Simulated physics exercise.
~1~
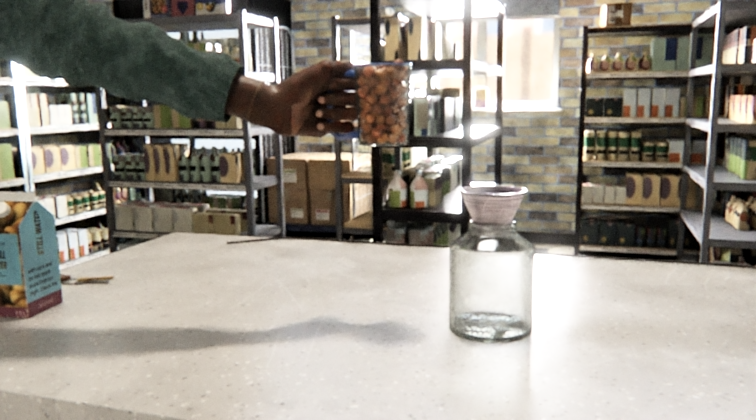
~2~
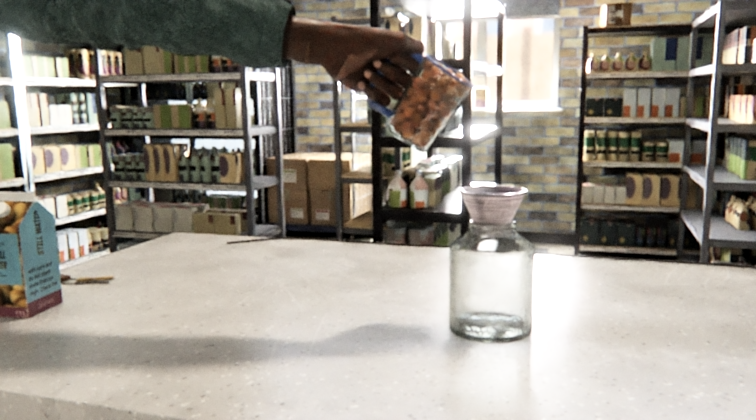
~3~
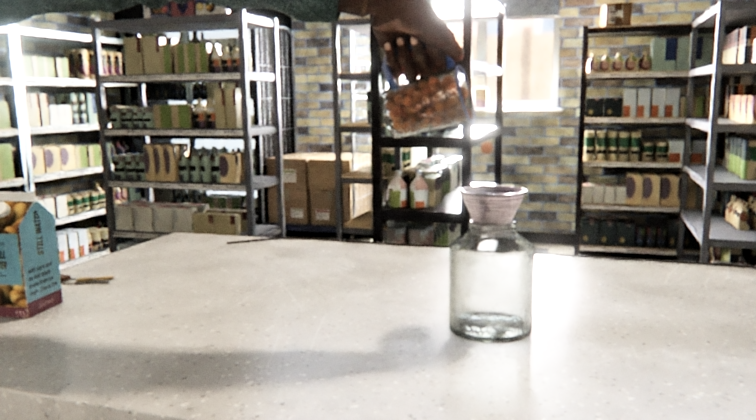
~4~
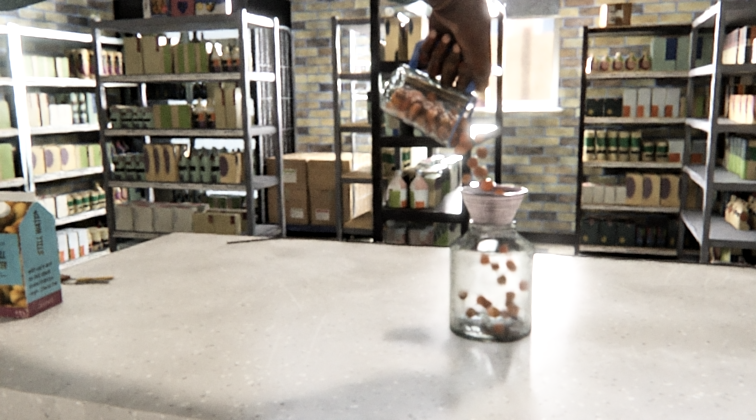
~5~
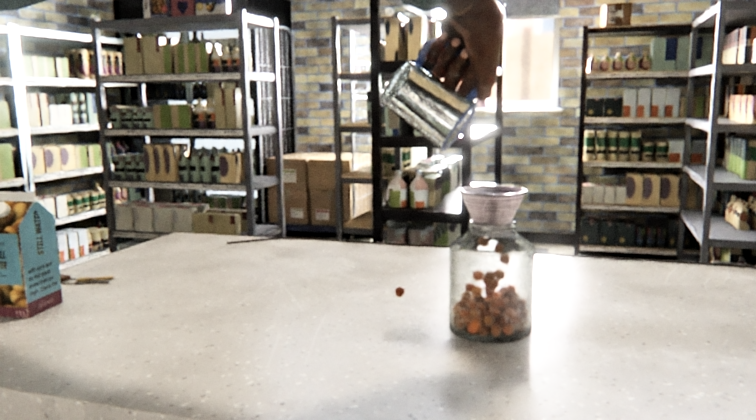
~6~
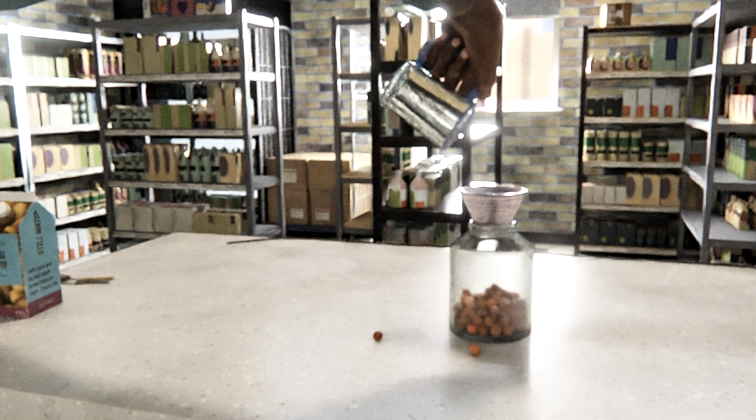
A hand carried a clear cup of hazelnuts over to a glass jar with a funnel on top and tipped it until the cup was empty. Most of the nuts ended up in the jar, while a couple lay on the counter.
